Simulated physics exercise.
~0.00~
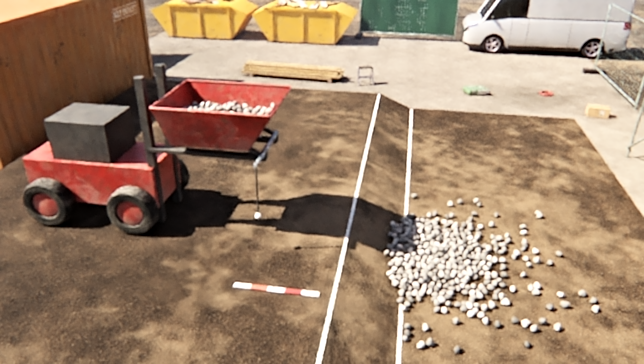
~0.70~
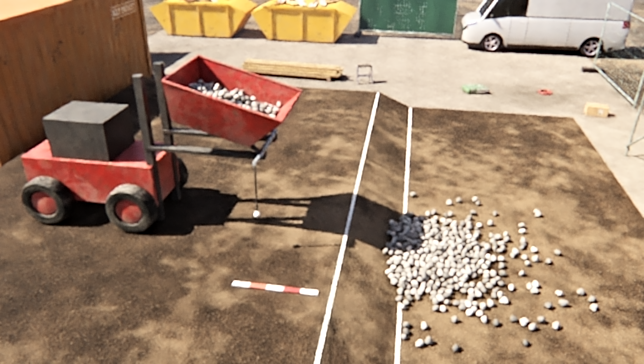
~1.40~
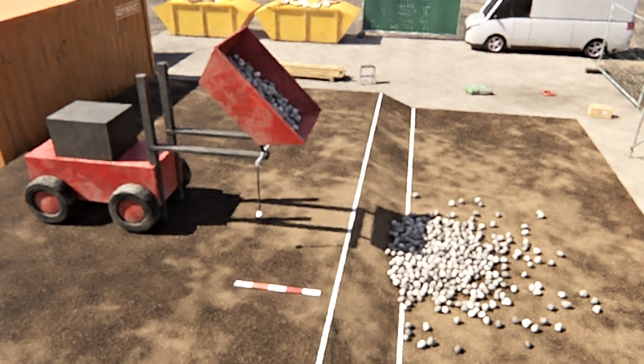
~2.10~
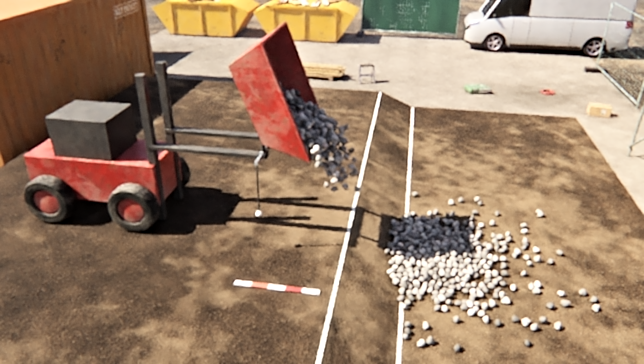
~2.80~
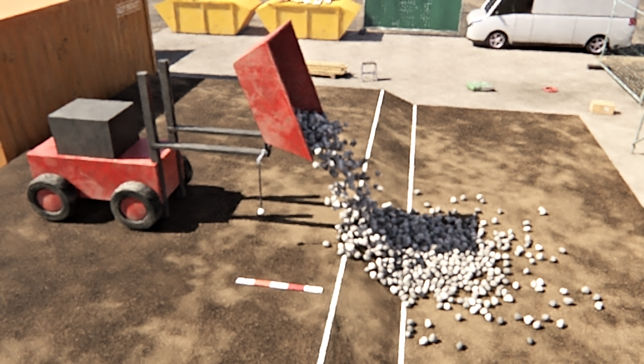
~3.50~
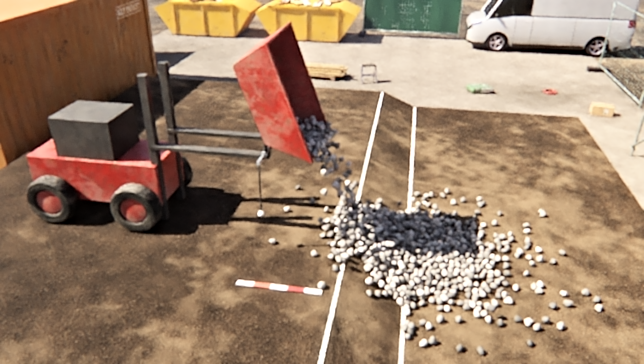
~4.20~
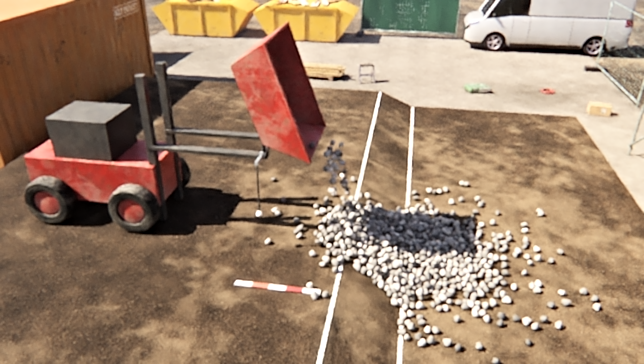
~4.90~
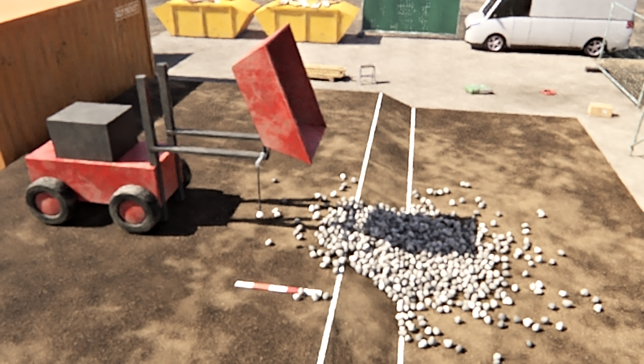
A red forklift with a raised red skip of pale stones stands at the left of a sunlit dirt yard, seen from above by a slightly swaying camera. White lines edge a bank in the middle, with earlier stones scattered at its right, while yellow skips and a white van stand behind. The raised skip tips steeply to the right, its shadow sliding over the pile. Stones pour from its lower edge, landing on the bank and spreading both ways. The stream thins and stops, leaving the skip empty and still tilted above one broad, joined heap.
